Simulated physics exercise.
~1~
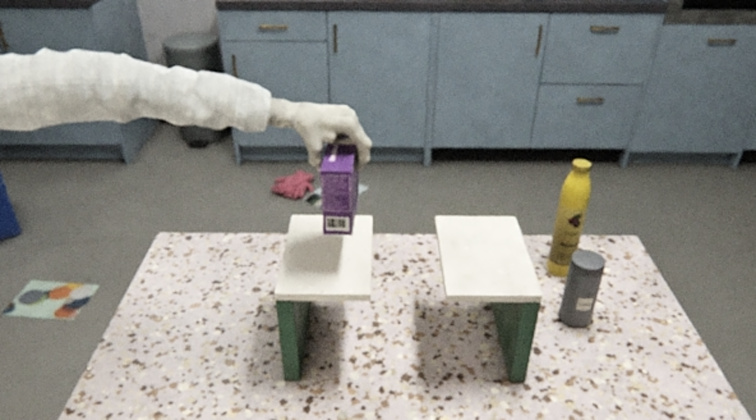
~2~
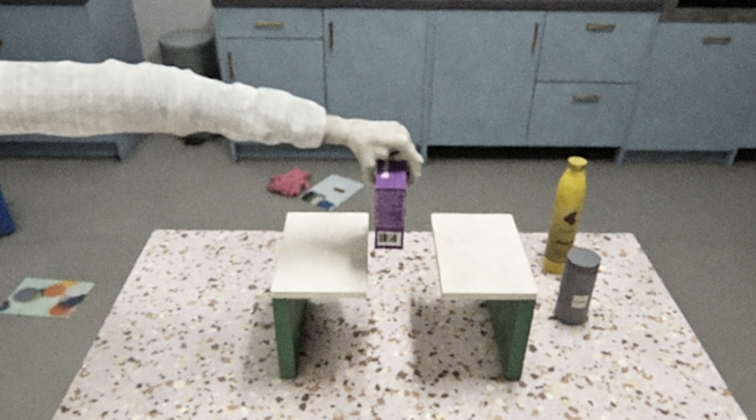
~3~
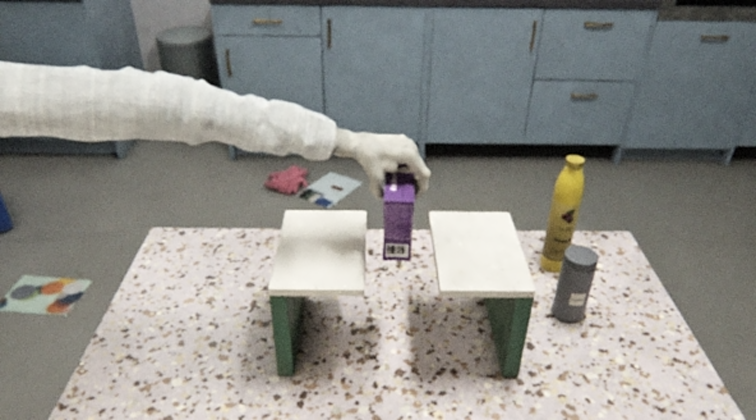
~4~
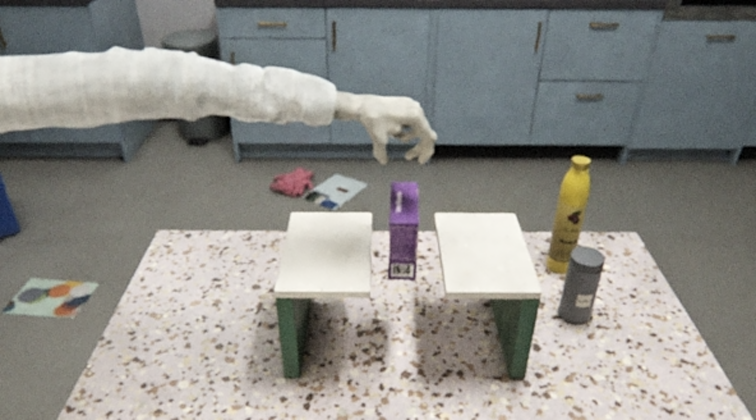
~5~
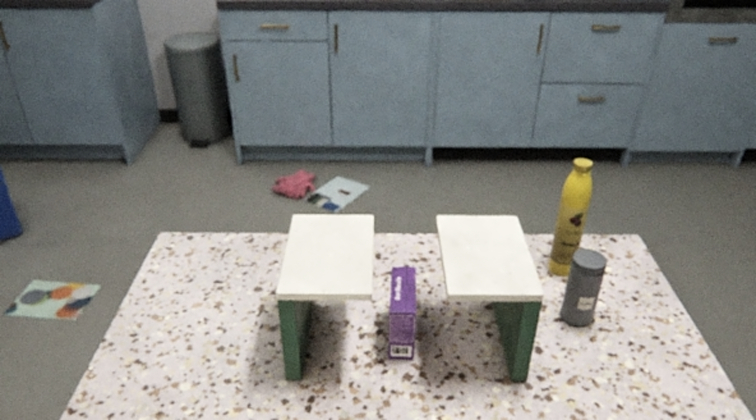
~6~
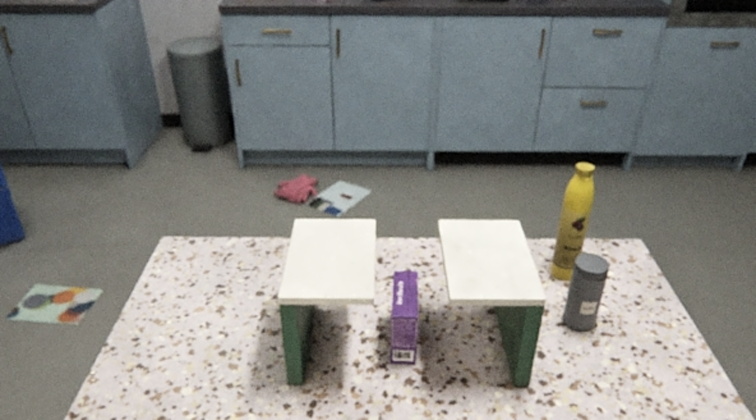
An arm in a white sleeve reaches in from the left, holding a purple packet upright above a speckled table, seen from the front and slightly above in a room with blue cabinets. Two white-topped ledges with green supports stand on the table with a gap between them, and a yellow bottle and a grey jar stand to the right. The hand carries the packet right until it is over the gap, then lowers it slightly. The fingers let go and the hand draws back. The packet drops between the ledges and ends upright on the tabletop, while the bottle and jar stay put.
